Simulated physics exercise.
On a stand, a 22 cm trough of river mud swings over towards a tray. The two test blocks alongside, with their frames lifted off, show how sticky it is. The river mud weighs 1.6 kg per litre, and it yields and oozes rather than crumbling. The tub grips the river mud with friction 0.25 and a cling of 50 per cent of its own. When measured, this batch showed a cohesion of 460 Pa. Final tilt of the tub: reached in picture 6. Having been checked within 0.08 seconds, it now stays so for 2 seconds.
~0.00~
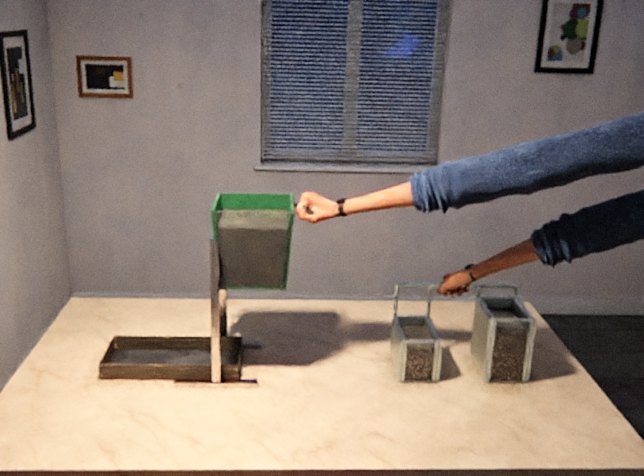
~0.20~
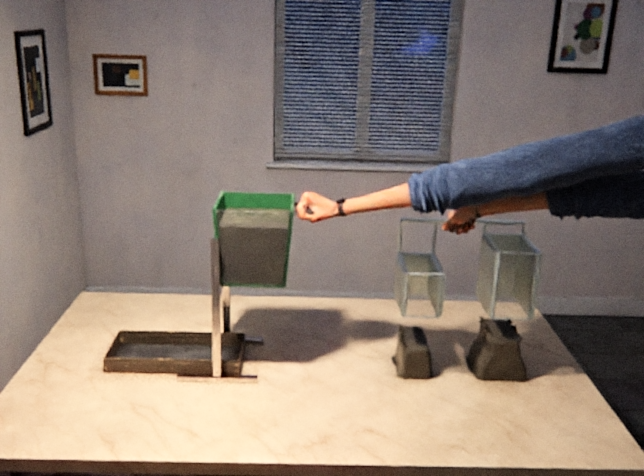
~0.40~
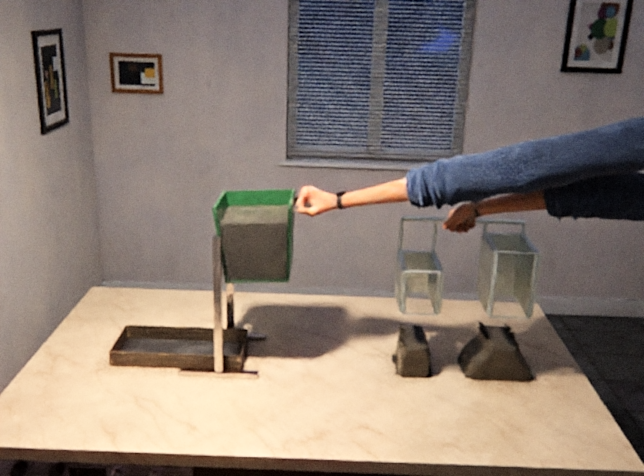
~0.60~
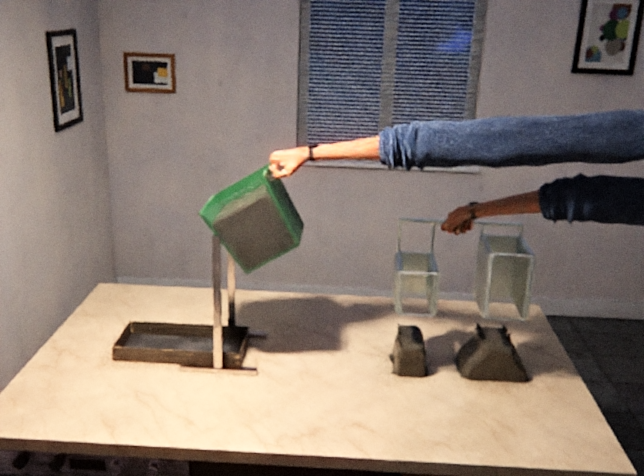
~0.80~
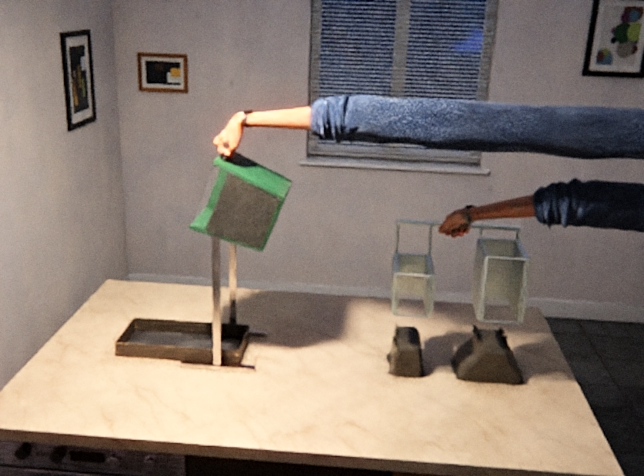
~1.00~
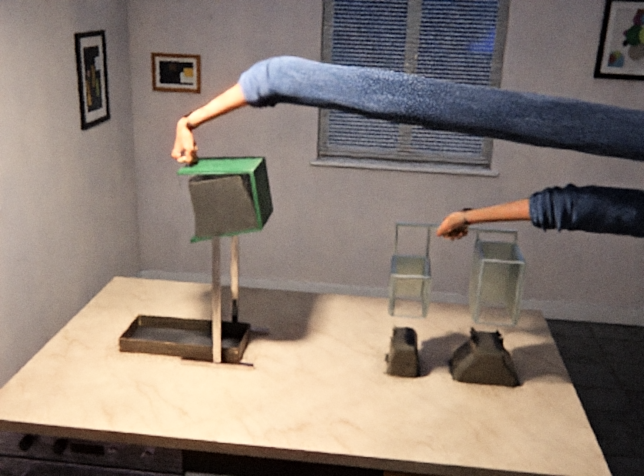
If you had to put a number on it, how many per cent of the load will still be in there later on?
My estimate is close to 0 per cent.
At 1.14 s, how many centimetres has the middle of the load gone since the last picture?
It has moved close to 7 cm.
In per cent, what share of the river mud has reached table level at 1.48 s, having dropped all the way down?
Some 55 per cent.
After 1.14 s, the tub is at 99 degrees and holds 73 %.
After 1.31 s, the tub is at 99 degrees and holds 39 %.
After 1.48 s, the tub is at 99 degrees and holds 29 %.
After 1.65 s, the tub is at 99 degrees and holds 20 %.
After 3.00 s, at the end, the tub is at 99 degrees and holds 0 %.
